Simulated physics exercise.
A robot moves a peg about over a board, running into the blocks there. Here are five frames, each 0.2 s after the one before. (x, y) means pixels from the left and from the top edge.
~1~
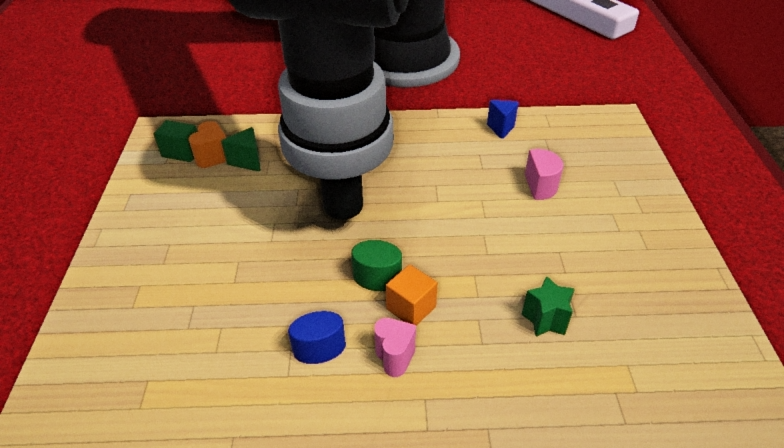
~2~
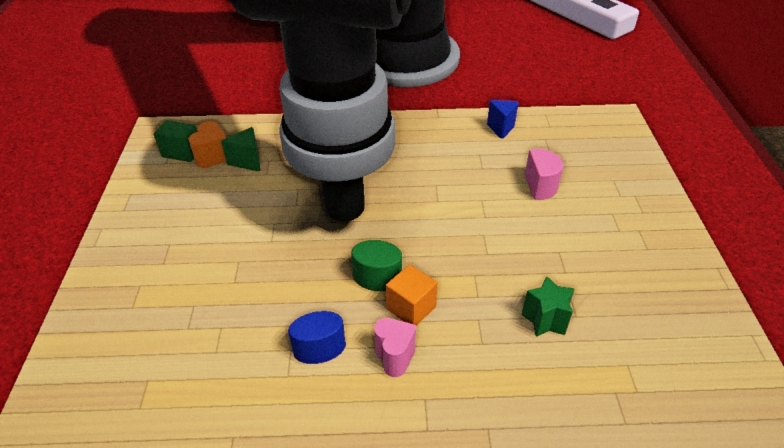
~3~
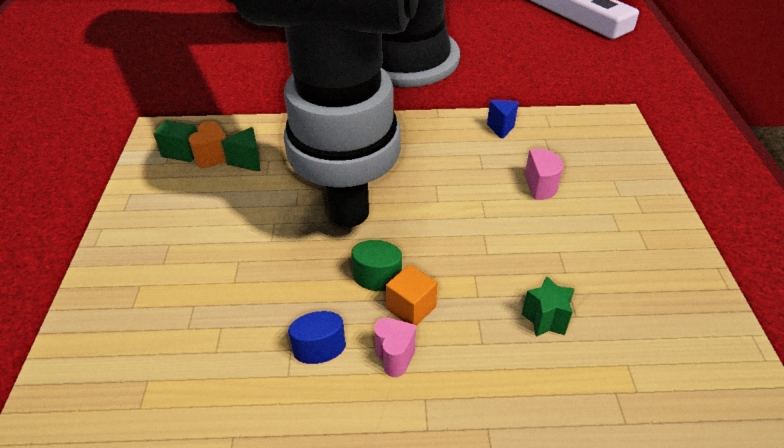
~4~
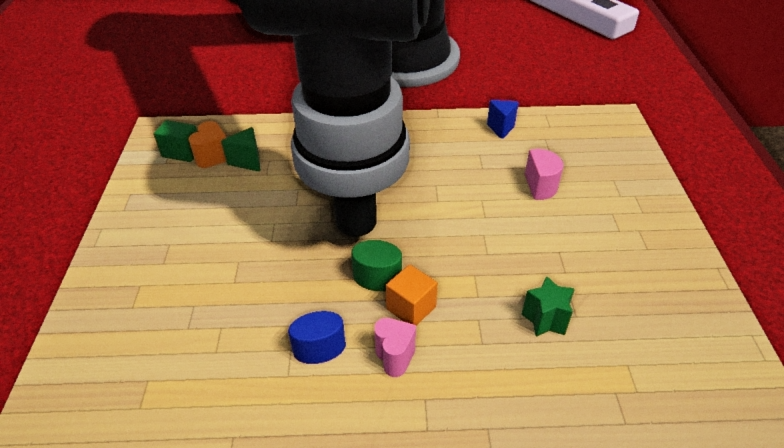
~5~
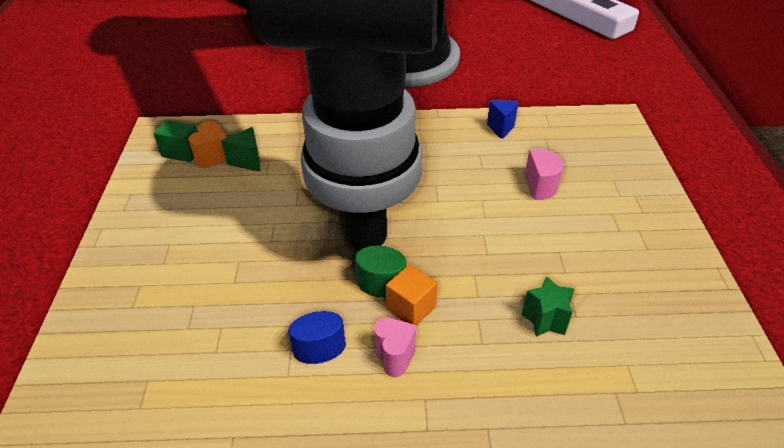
Black robot arm with a dark peg edging toward the viewer over a wooden board, nudging a green oval block slightly.
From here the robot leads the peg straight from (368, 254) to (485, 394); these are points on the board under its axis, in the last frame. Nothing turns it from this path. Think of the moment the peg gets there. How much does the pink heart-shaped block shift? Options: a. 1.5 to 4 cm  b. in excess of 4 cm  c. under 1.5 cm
That would be c.
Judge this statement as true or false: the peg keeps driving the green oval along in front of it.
True.
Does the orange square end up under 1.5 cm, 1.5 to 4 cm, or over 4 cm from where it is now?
Above 4 cm.
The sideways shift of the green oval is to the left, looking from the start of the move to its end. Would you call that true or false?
Answer: True.
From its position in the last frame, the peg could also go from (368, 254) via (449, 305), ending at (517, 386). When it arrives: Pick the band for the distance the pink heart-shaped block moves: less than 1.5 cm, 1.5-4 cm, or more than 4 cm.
Its displacement is below 1.5 cm.
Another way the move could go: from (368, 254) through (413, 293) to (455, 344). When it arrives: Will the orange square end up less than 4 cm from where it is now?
It seems not.
What follows on the original path. One third of the way, peg (402, 279); green oval (425, 301), turned 20° anticlockwise; orange square (460, 324), turned 15° clockwise.
Two thirds of the way, peg (442, 325); green oval (473, 349), turned 30° anticlockwise; orange square (518, 367).
At the end, peg (488, 378); green oval (531, 400), turned 60° anticlockwise; pink heart-shaped block still; orange square (581, 399), turned 30° anticlockwise.
